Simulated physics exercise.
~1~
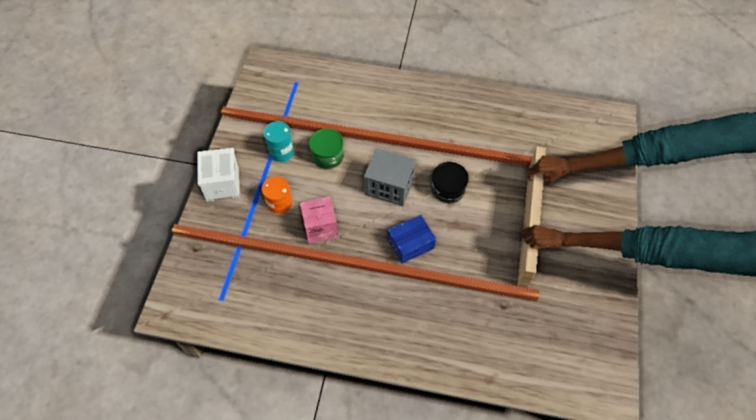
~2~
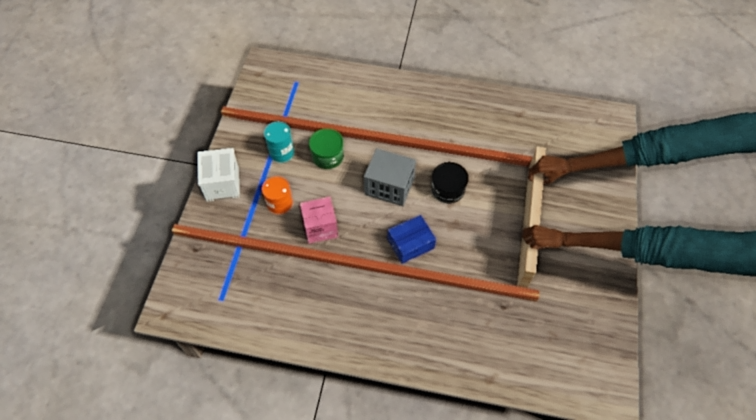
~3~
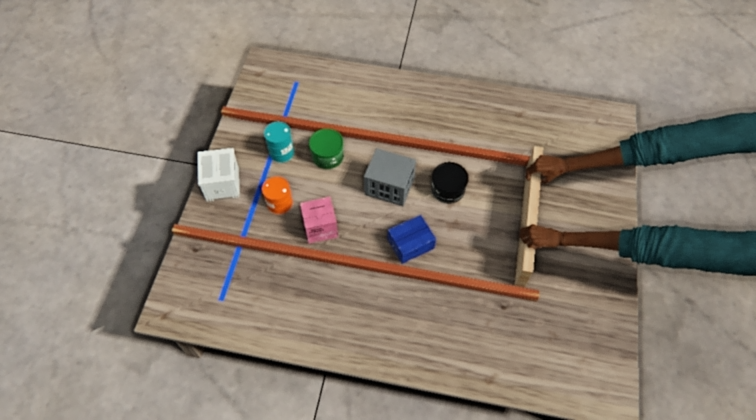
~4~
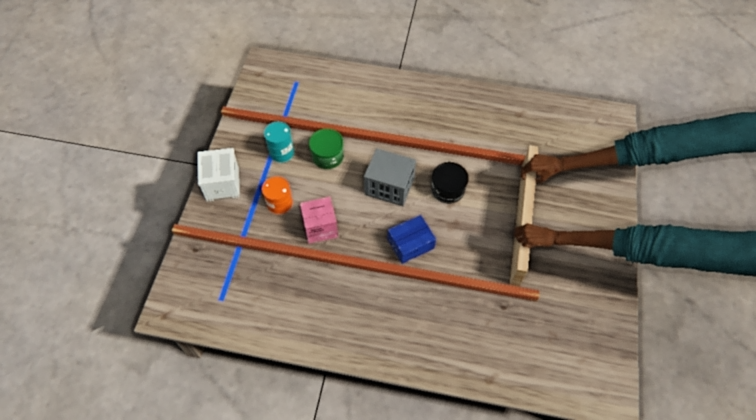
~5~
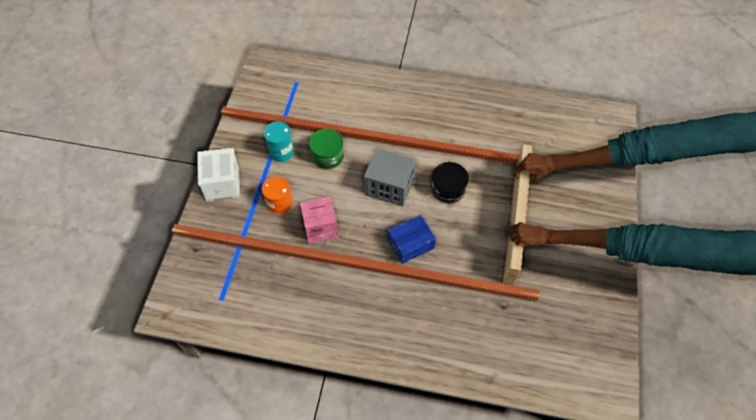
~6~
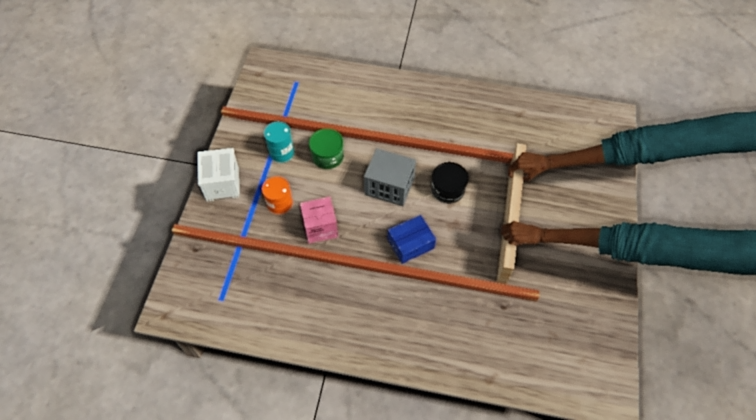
Two hands sliding a wooden plank slightly left between orange rails on a wooden deck, while the colourful boxes and canisters stay still.
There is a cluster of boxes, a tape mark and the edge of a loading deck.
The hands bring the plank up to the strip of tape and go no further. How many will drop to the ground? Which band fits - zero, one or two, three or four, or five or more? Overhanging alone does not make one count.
The band that fits is one or two.
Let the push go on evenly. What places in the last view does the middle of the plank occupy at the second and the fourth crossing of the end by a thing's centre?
I'd put the first at about (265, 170) and the next at about (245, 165).
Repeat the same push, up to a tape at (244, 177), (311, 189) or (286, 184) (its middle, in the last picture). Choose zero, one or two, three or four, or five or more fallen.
First three or four, then not one, then either one or two.
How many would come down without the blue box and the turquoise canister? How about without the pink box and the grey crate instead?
You'd count 0 the first time and 0 the second time.
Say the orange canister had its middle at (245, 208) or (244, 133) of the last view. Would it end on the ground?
First place: It goes off; second place: It stays up.
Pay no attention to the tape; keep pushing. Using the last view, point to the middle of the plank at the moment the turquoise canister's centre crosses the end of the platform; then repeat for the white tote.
The middle is at (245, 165) when it's the turquoise canister, and at (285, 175) when it's the white tote.
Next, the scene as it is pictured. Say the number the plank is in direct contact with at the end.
It's 2.
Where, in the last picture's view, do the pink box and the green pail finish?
(194, 206) and (239, 126), approximately.
A little later, none off yet; white tote at rest near (220, 175); turquoise canister at rest near (280, 142); orange canister at rest near (278, 195).
When it is over, the number that fall off is one or two; down, orange canister and white tote.
